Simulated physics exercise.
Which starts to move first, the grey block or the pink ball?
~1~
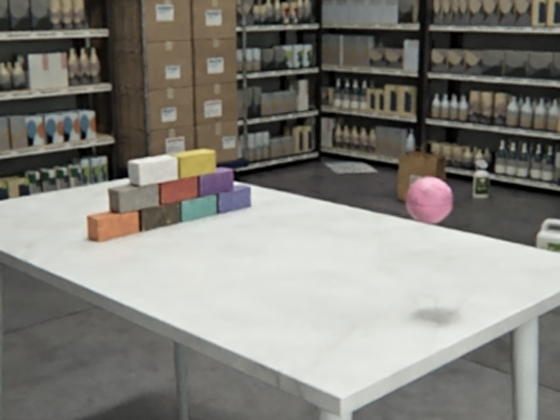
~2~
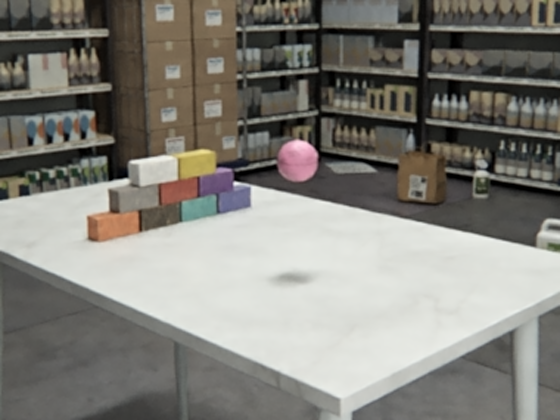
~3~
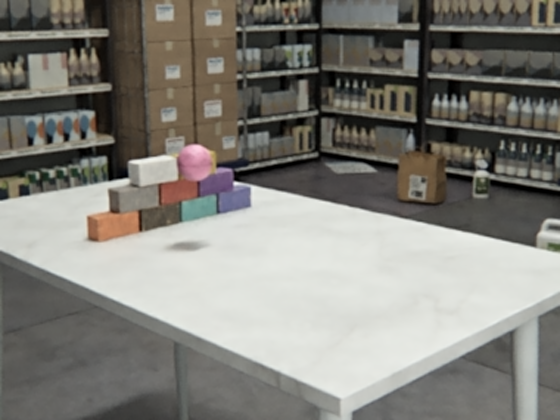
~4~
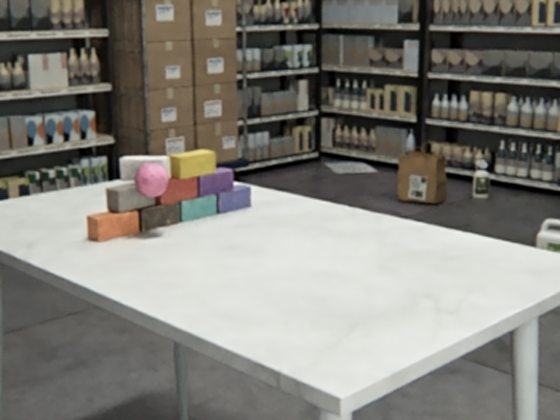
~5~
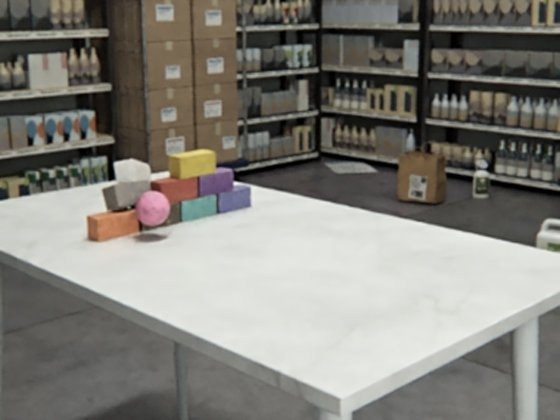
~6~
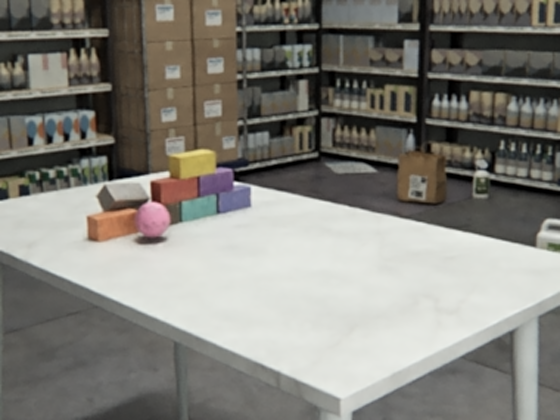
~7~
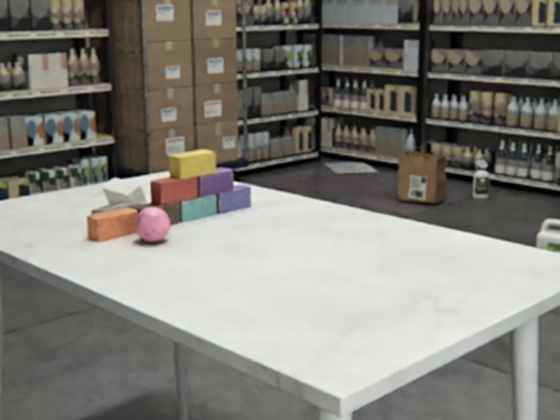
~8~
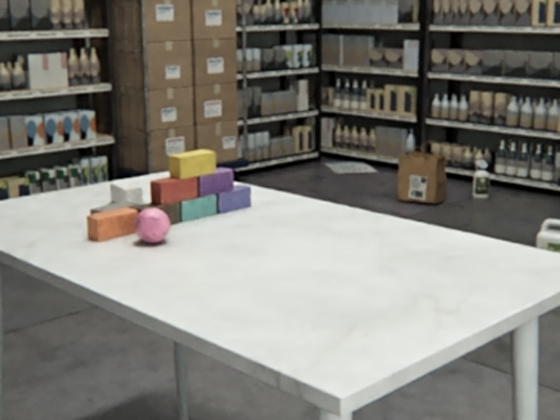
The pink ball moves first, flying left across the table. The grey block only begins to tip after the ball has reached the pile.
